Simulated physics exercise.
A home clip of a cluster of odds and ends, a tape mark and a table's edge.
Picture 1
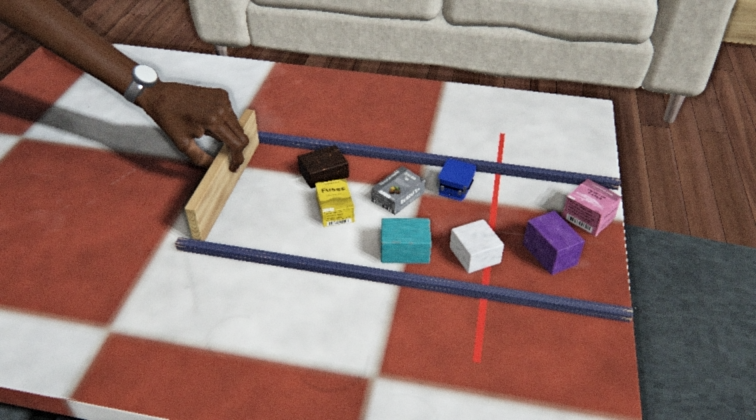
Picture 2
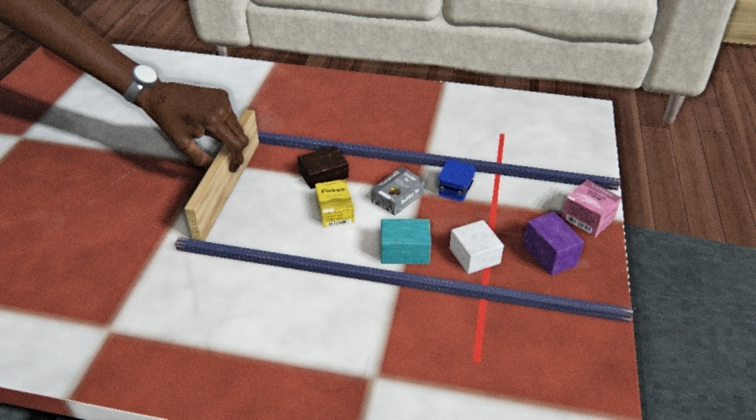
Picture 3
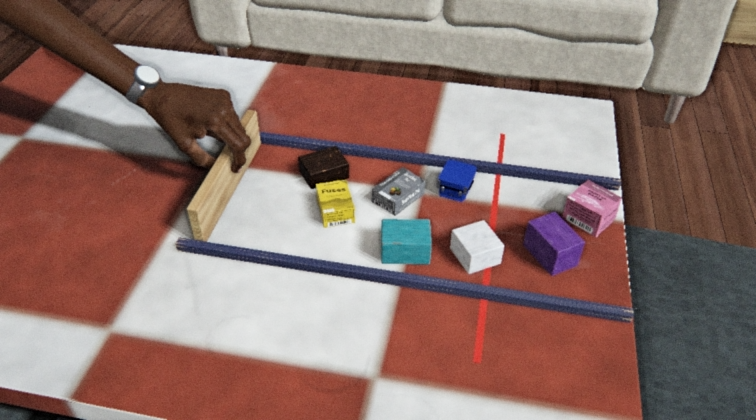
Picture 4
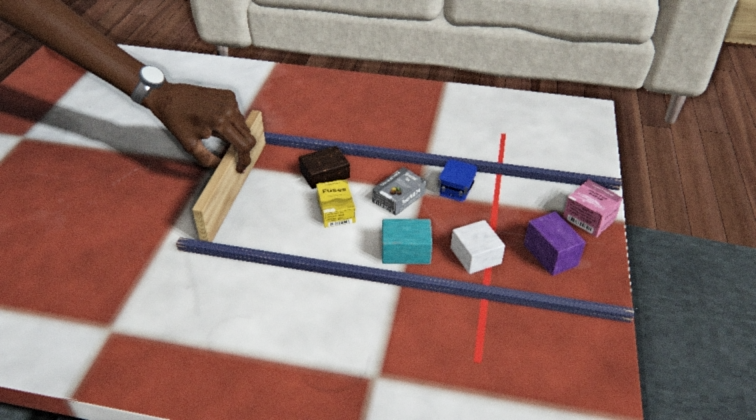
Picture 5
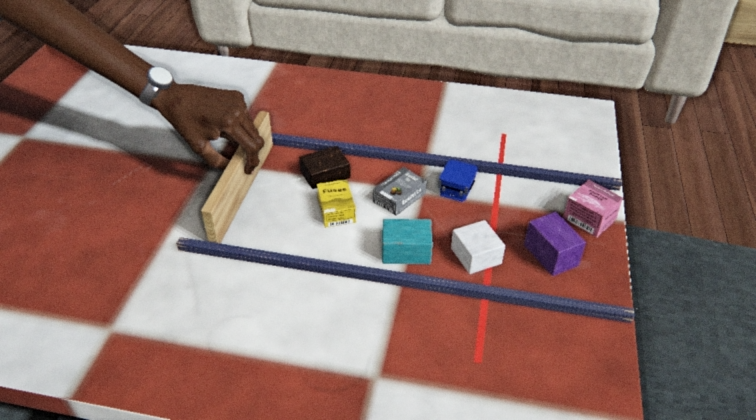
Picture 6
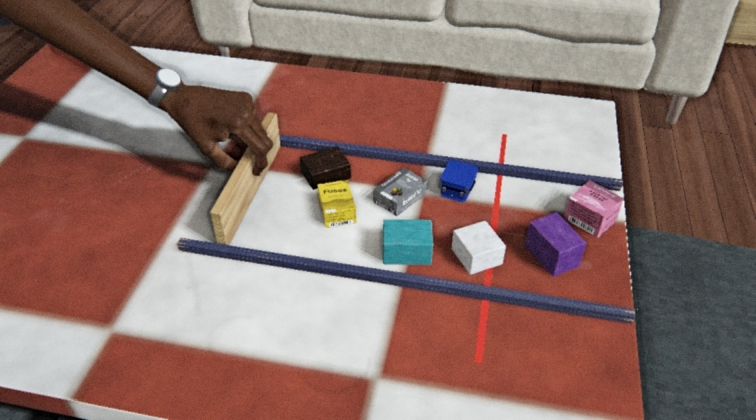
A person's hand, with a watch at the wrist, grips a wooden board on a red and white checked table, seen from above with a pale sofa behind. Between two dark blue rails sit brown, yellow, grey, blue, turquoise and white blocks, with purple and pink ones beyond a red tape line at right. The hand slides the board slightly rightward, while the blocks and camera stay essentially still.
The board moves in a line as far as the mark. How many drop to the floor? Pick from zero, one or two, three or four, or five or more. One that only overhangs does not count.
The number that fall off is zero.
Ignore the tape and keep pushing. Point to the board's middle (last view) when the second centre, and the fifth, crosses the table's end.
First at (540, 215), next at (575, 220).
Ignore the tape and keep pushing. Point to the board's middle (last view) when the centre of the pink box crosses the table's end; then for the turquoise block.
At (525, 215) for the pink box; at (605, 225) for the turquoise block.
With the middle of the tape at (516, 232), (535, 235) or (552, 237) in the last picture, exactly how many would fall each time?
Down on the floor: 0, 1 and 2.
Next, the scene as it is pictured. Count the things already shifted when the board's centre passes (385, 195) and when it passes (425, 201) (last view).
First 4, then 6.
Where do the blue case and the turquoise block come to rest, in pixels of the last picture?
First (566, 191), then (515, 263).
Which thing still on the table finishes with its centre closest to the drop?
The pink box ends nearest.
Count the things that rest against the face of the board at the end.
It touches 3.
Soon after, none off yet; pink box at rest near (594, 208); purple block at rest near (555, 244); white block at rest near (478, 247).
After that, none off yet; pink box at rest near (594, 208); purple block at rest near (557, 244); white block displaced about its own width near (519, 250).
In the end, the number that fall off is zero.
